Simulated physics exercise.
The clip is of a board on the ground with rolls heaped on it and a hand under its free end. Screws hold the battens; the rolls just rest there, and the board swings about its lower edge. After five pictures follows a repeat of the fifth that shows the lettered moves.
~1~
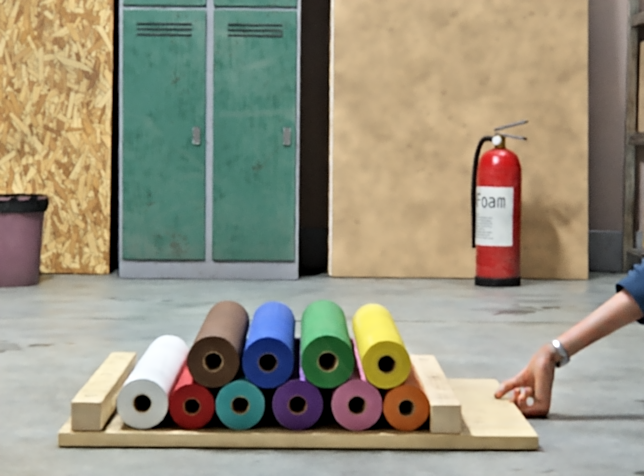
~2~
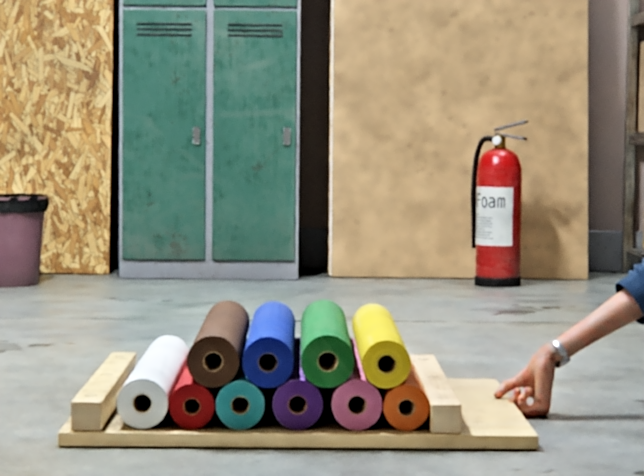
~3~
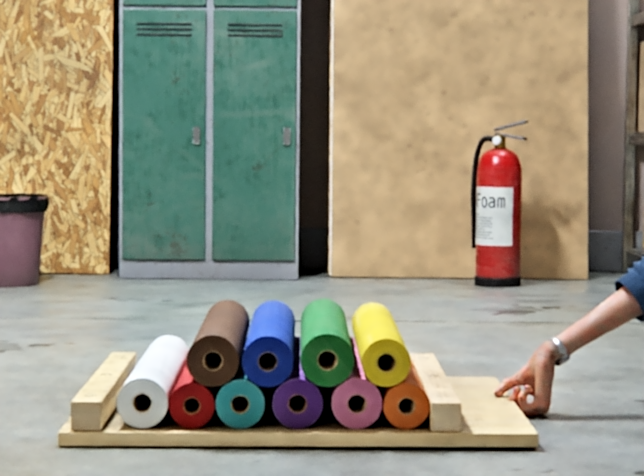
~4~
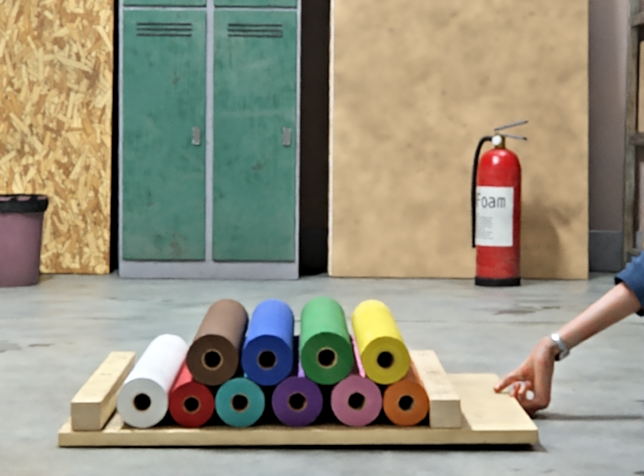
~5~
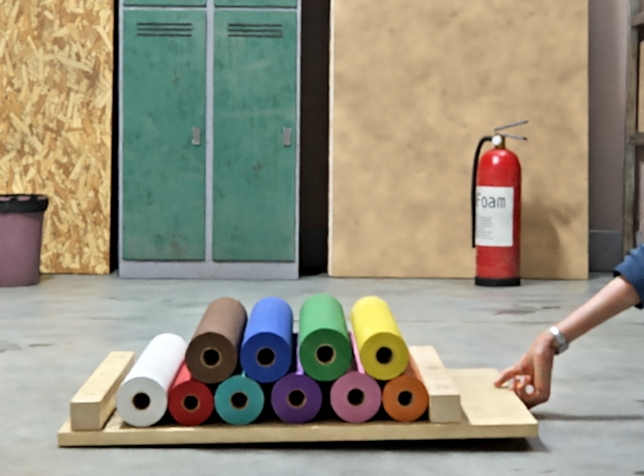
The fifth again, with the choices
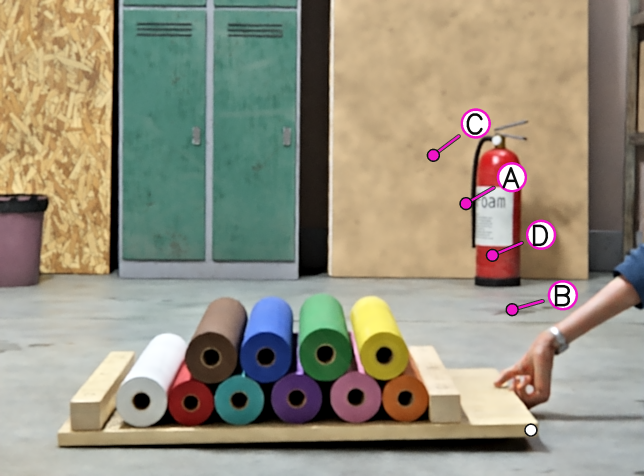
A hand with a wristwatch reaches in from the right to the free end of a wooden board on a grey workshop floor, seen from the front by a still camera. Rolls in white, red, turquoise, purple, pink and orange lie between two battens, with brown, blue, green and yellow ones on top, before green lockers and a red extinguisher. The fingers raise the board's right end very slightly, and the rolls shift barely with it.
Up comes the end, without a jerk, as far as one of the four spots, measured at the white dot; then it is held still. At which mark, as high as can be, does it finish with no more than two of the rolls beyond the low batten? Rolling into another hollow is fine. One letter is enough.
Raise it to D.
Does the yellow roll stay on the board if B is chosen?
Yes, with B.
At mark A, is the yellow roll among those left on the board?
Yes.
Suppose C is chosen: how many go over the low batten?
It comes to four.
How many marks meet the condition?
Two of them.
On the marked copy, A at (466, 204); B at (512, 310); C at (433, 155); D at (492, 255); the white dot at (531, 430).
Following D. Soon after the start, board at 15°.
Later, board at 23°.
In the end, board at 23°, one over the low batten (brown).
As for the rest, A three over the low batten (green, blue, brown); B none over the low batten; C four over the low batten (yellow, green, blue, brown).
